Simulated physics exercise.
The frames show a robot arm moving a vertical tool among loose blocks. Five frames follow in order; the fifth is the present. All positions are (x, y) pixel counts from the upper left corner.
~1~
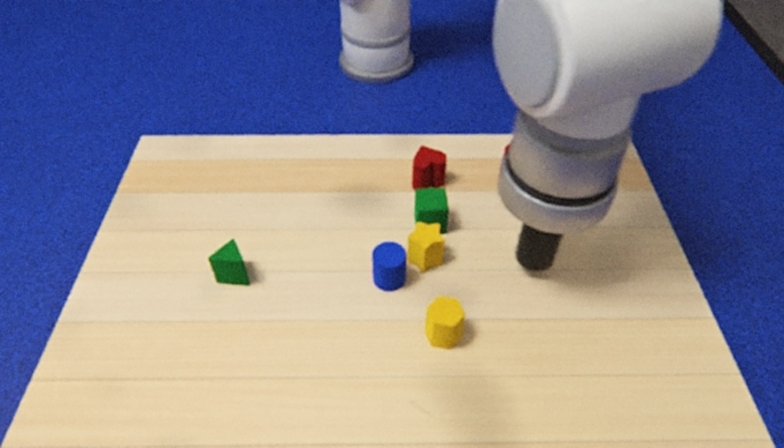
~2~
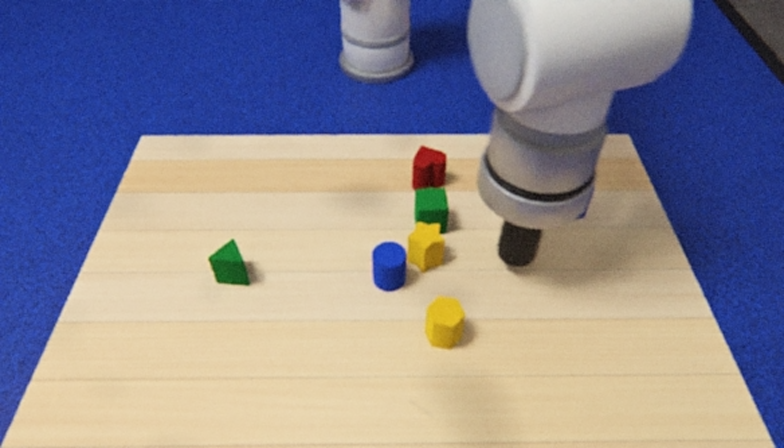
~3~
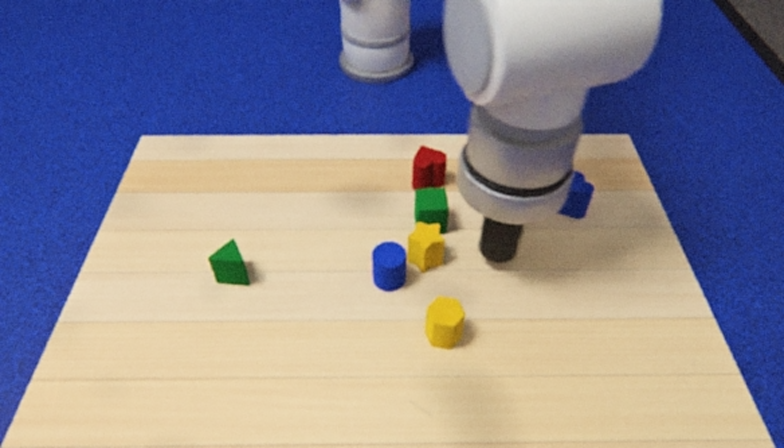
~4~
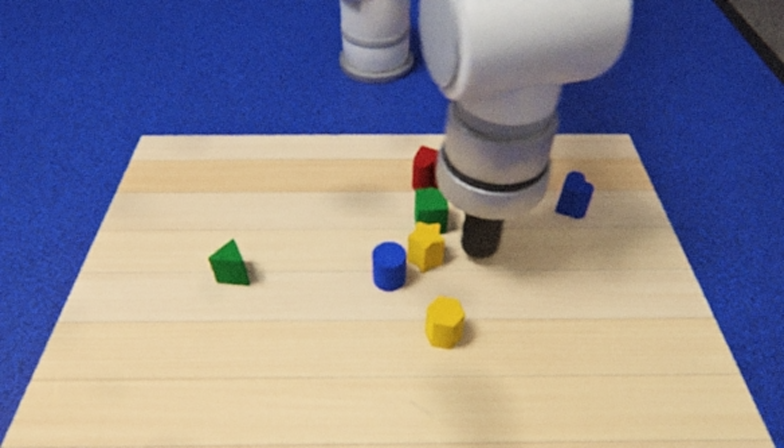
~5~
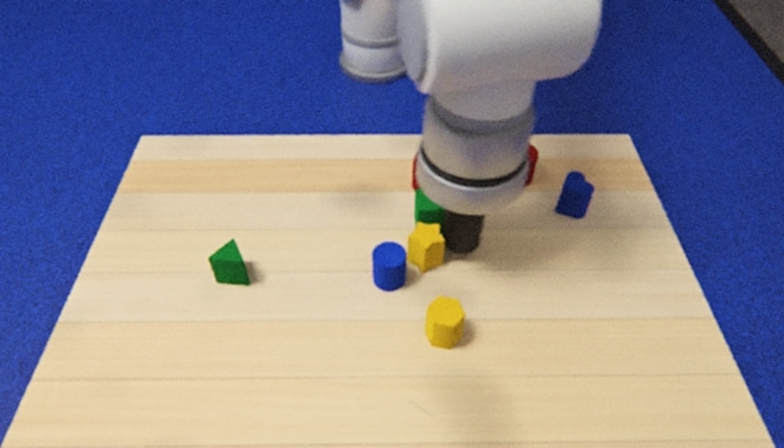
A white and grey robot arm with a dark vertical tip reaches over a pale wooden board on a blue surface, seen from above at an angle. Red, green, yellow and blue blocks sit near the middle, with a green triangular block alone at left. The arm slides steadily left toward the central blocks, uncovering a blue block at right, while the blocks and camera stay still.
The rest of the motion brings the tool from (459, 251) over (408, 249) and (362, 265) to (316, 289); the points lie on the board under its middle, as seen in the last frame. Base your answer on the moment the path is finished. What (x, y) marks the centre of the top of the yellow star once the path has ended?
In the picture, it is at (278, 273).
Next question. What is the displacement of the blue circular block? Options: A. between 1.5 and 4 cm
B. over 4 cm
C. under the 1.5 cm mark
(B)
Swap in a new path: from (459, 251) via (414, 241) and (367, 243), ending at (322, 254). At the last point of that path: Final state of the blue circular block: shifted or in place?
Here's my answer: The blue circular block gets displaced.
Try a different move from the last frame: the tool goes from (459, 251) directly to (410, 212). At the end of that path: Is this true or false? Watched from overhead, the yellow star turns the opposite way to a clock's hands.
True
On the path given first. One third of the way, tool at (408, 238); blue circular block at (371, 260); yellow star at (379, 236), turned 25° anticlockwise.
Two thirds of the way, tool at (361, 254); blue circular block at (352, 270); yellow star at (328, 250), turned 10° anticlockwise.
At the end, tool at (315, 278); blue circular block at (337, 288); yellow star at (278, 273); green square piece not moved.
